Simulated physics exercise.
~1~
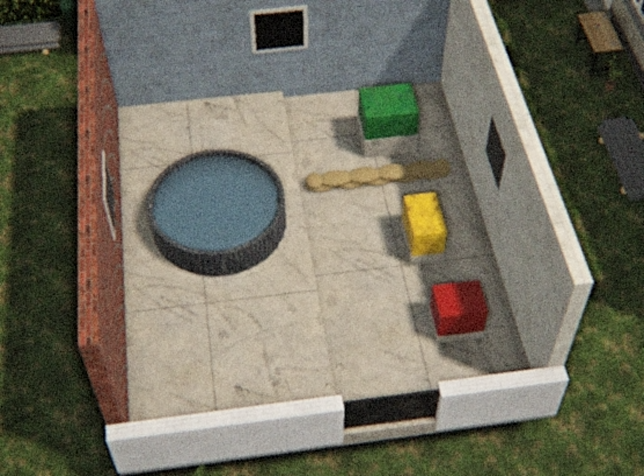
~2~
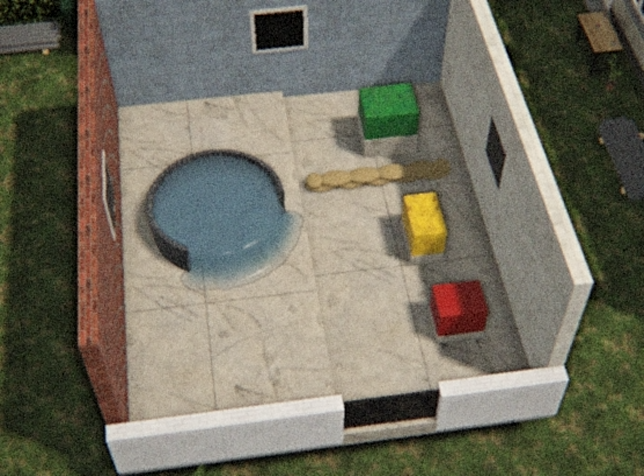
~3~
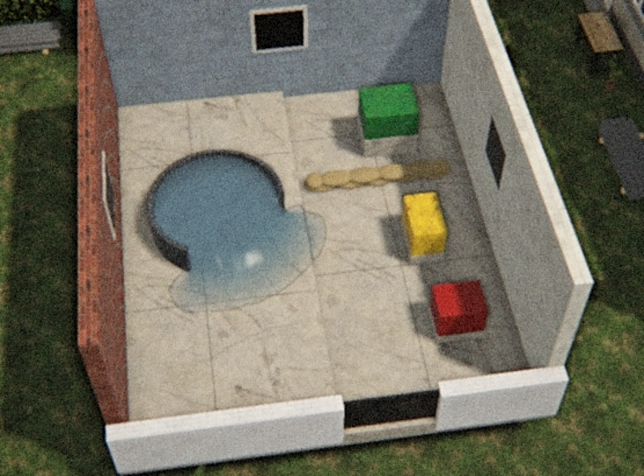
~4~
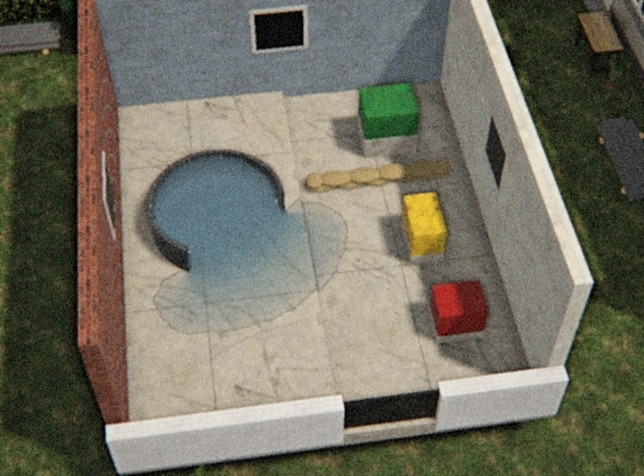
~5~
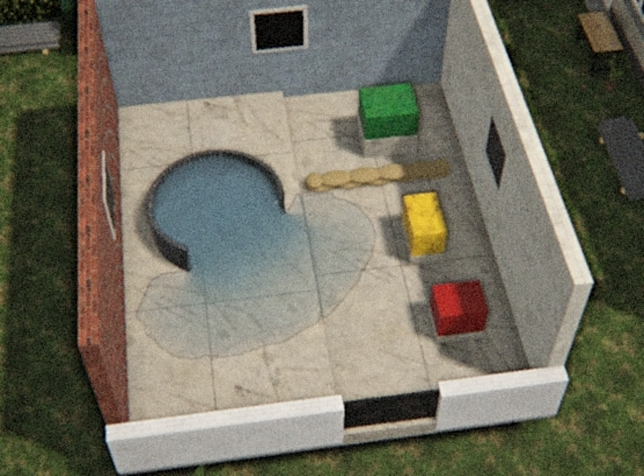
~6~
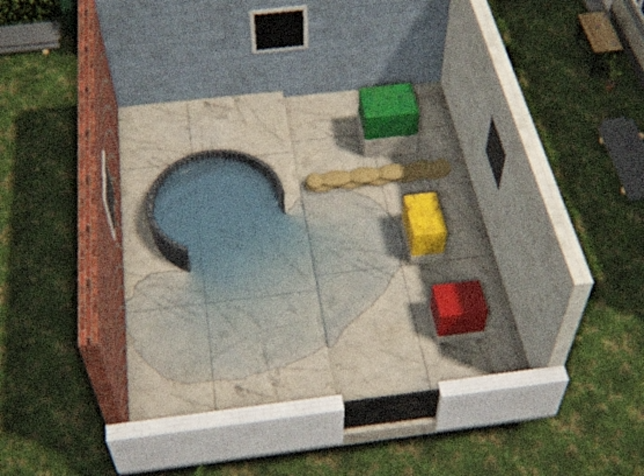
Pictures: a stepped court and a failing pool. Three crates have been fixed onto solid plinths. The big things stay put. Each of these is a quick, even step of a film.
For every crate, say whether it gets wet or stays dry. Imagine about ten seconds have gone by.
Red crate: Wet; yellow crate: Dry; green crate: Dry.
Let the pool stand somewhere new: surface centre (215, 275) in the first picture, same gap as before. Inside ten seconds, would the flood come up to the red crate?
Result - red crate gets flooded.
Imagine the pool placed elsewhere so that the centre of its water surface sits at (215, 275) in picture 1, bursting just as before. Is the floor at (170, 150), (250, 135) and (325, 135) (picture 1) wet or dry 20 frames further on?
Untouched, untouched, untouched.
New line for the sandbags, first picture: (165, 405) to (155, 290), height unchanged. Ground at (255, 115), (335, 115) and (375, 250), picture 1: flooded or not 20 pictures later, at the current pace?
The three spots come out unflooded, unflooded and soaked, in that sequence.
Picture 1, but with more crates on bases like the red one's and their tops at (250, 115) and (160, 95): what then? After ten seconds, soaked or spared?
One after the other: Stays untouched, stays untouched.
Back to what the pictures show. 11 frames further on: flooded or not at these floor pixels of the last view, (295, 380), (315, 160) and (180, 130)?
First inundated, second spared, third spared.
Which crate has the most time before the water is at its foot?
I'd say the one in green is last.
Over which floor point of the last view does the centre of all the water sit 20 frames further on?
Close to (334, 325).
A moment on, water covers 45 % of the floor; the red crate water round its plinth, the yellow crate water round its plinth, the green crate not reached.
Next, water covers 50 % of the floor; the red crate water round its plinth, the yellow crate water round its plinth, the green crate not reached.
Then, water covers 55 % of the floor; the red crate water round its plinth, the yellow crate water round its plinth, the green crate not reached.
Later, water covers 70 % of the floor; the red crate water round its plinth, the yellow crate water round its plinth, the green crate water round its plinth.
In the end, water covers 80 % of the floor; the red crate was topped, the yellow crate stayed above the water, the green crate stayed above the water.
